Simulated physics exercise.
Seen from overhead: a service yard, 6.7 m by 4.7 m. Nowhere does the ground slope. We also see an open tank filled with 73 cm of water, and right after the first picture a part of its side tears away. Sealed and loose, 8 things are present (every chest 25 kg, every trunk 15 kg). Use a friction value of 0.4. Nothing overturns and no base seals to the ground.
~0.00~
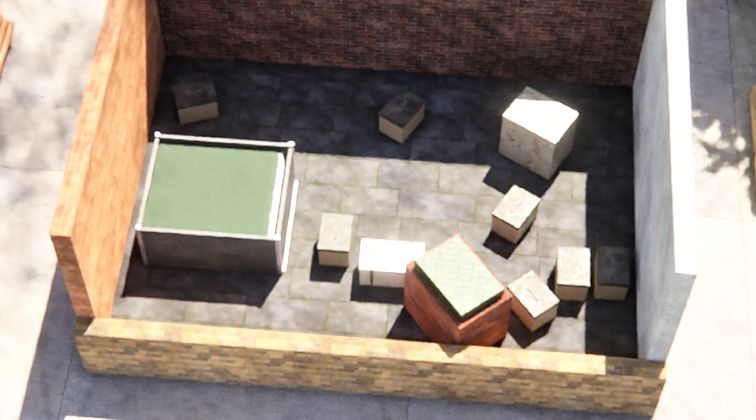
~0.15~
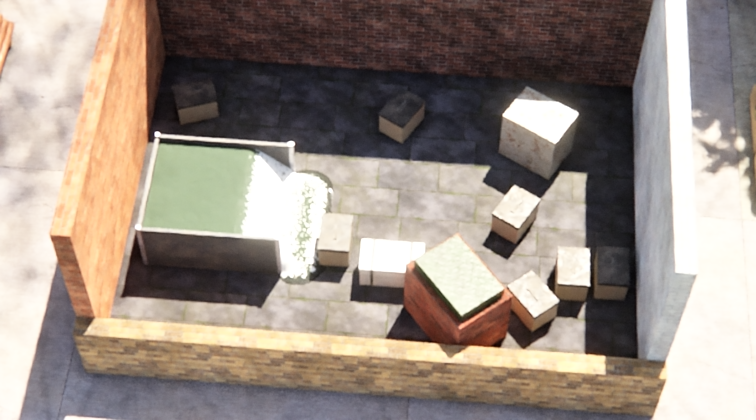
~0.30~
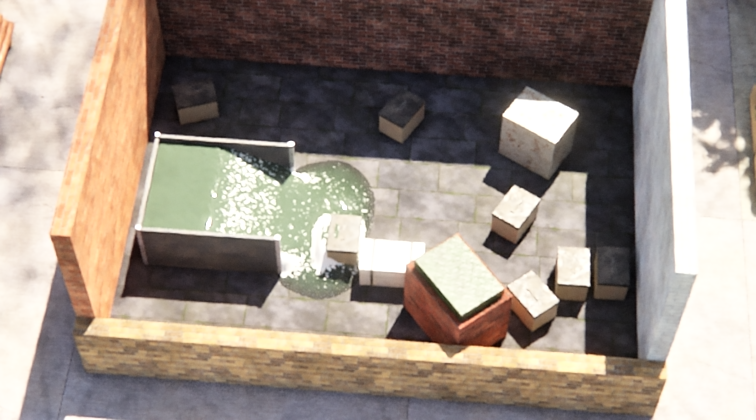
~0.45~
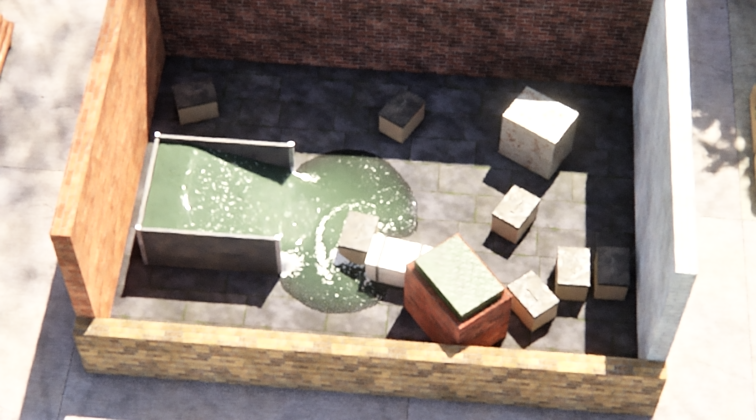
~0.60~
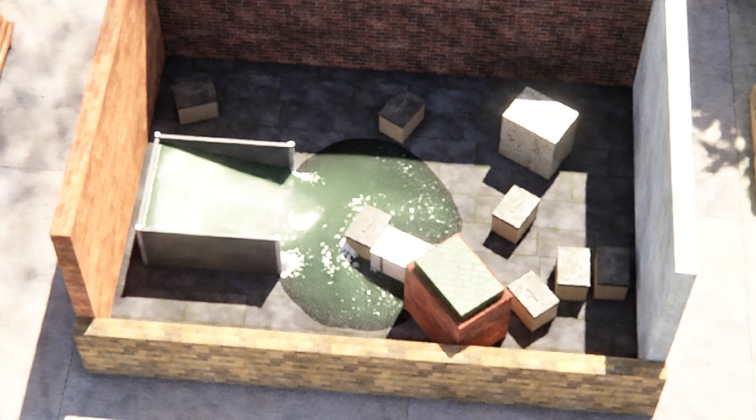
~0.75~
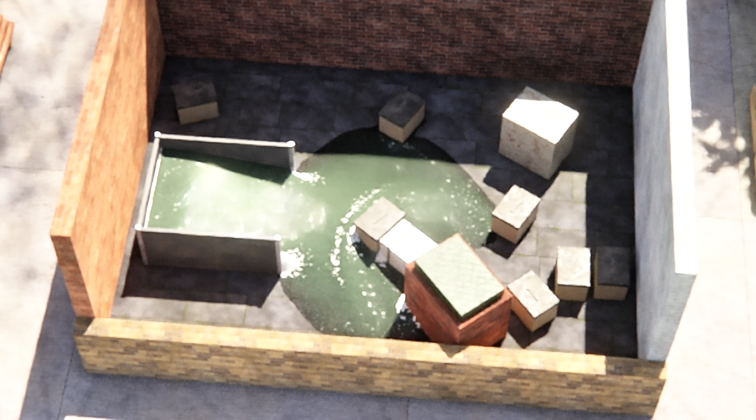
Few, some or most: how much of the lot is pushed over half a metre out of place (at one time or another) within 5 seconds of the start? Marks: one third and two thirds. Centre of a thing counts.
It is from one to two thirds.
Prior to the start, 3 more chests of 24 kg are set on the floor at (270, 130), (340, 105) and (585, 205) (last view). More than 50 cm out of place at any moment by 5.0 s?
In order: Within it, within it, beyond it.
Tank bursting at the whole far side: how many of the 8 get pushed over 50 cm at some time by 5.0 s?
Count: 2.
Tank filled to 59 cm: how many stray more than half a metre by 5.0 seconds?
5.
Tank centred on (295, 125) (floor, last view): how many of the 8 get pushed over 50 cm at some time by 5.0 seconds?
The count would be 5.
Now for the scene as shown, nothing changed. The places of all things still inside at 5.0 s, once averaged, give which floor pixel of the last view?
Mean position: Approximately (485, 241).
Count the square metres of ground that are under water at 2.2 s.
Wet: Near 19 m2.
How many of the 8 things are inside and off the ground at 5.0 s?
It comes to 4.
After 1.1 s 2 of 8 are over 50 cm from their spots; 0 afloat.
After 2.2 s 3 of 8 are over 50 cm from their spots; 2 afloat.
After 3.5 s 5 of 8 are over 50 cm from their spots; 4 afloat.
After 5.0 s 5 of 8 are over 50 cm from their spots, and 5 have been at some point; 4 afloat.
